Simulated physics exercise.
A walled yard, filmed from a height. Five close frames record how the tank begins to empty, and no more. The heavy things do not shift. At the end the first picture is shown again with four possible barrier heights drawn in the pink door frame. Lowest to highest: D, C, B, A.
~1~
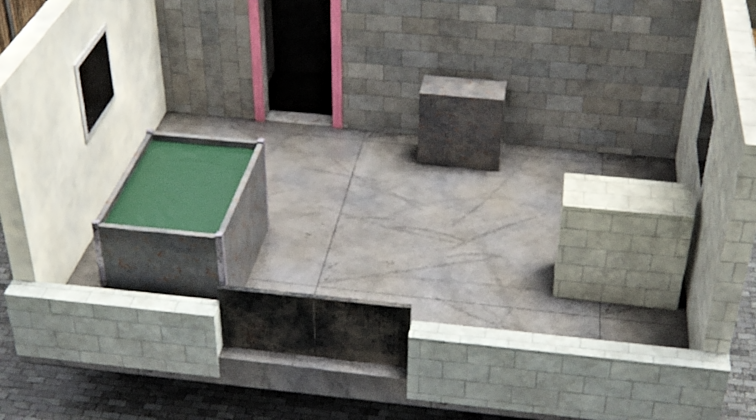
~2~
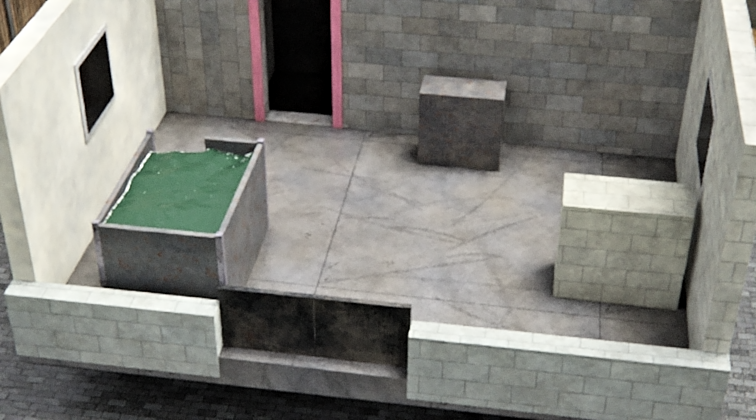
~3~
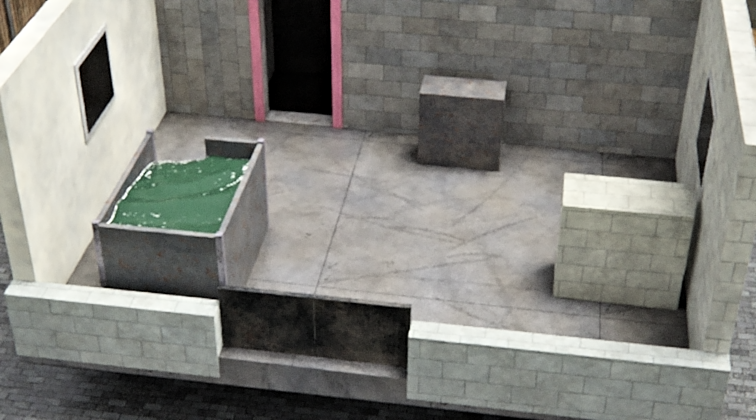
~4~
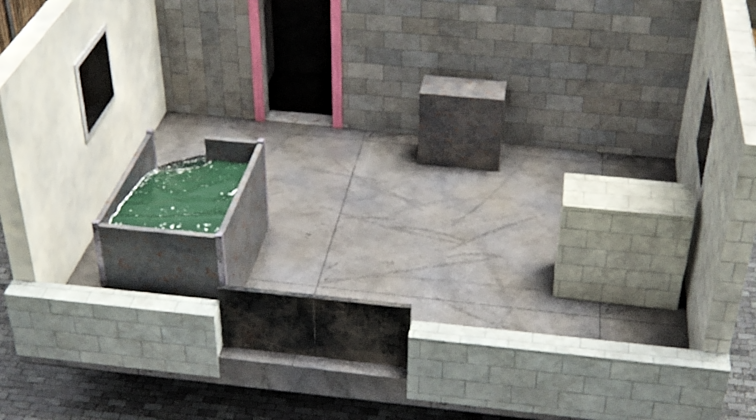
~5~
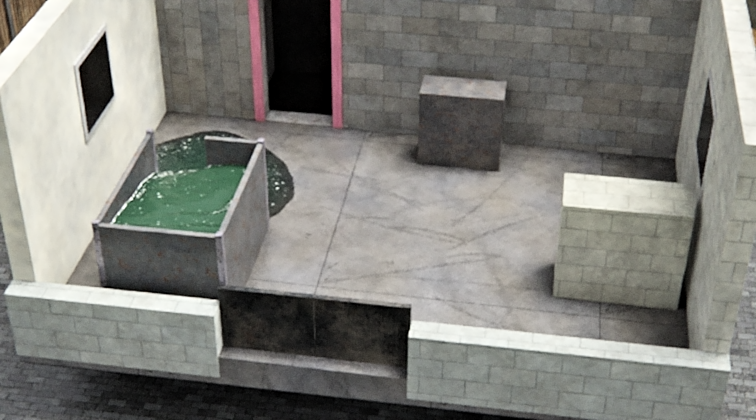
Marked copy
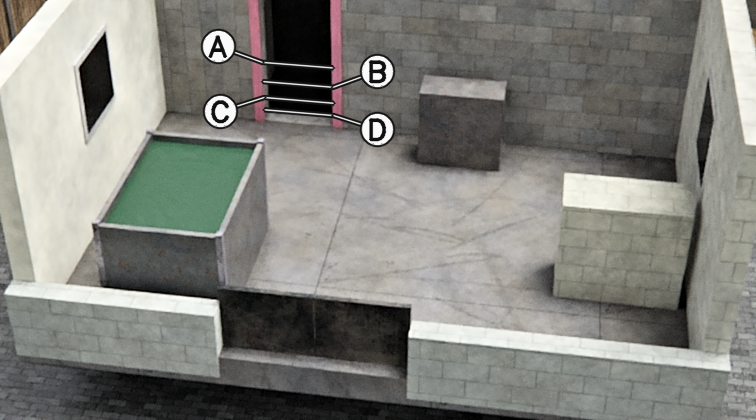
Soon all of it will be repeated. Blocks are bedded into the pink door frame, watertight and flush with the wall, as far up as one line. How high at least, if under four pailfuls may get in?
The answer is height C.
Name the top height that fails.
That is height D.
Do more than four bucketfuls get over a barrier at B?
No, not at all.
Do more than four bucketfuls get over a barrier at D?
Yes, it does.
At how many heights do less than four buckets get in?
Three.
On the marked copy, A at (297, 65); B at (298, 84); C at (298, 100); D at (299, 112); from the bottom up D, C, B, A.
Choosing A, nothing gets over.
Choosing B, nothing gets over.
Choosing C, a splash gets over, under a bucket.
Choosing D, about 13 bucketfuls get in.
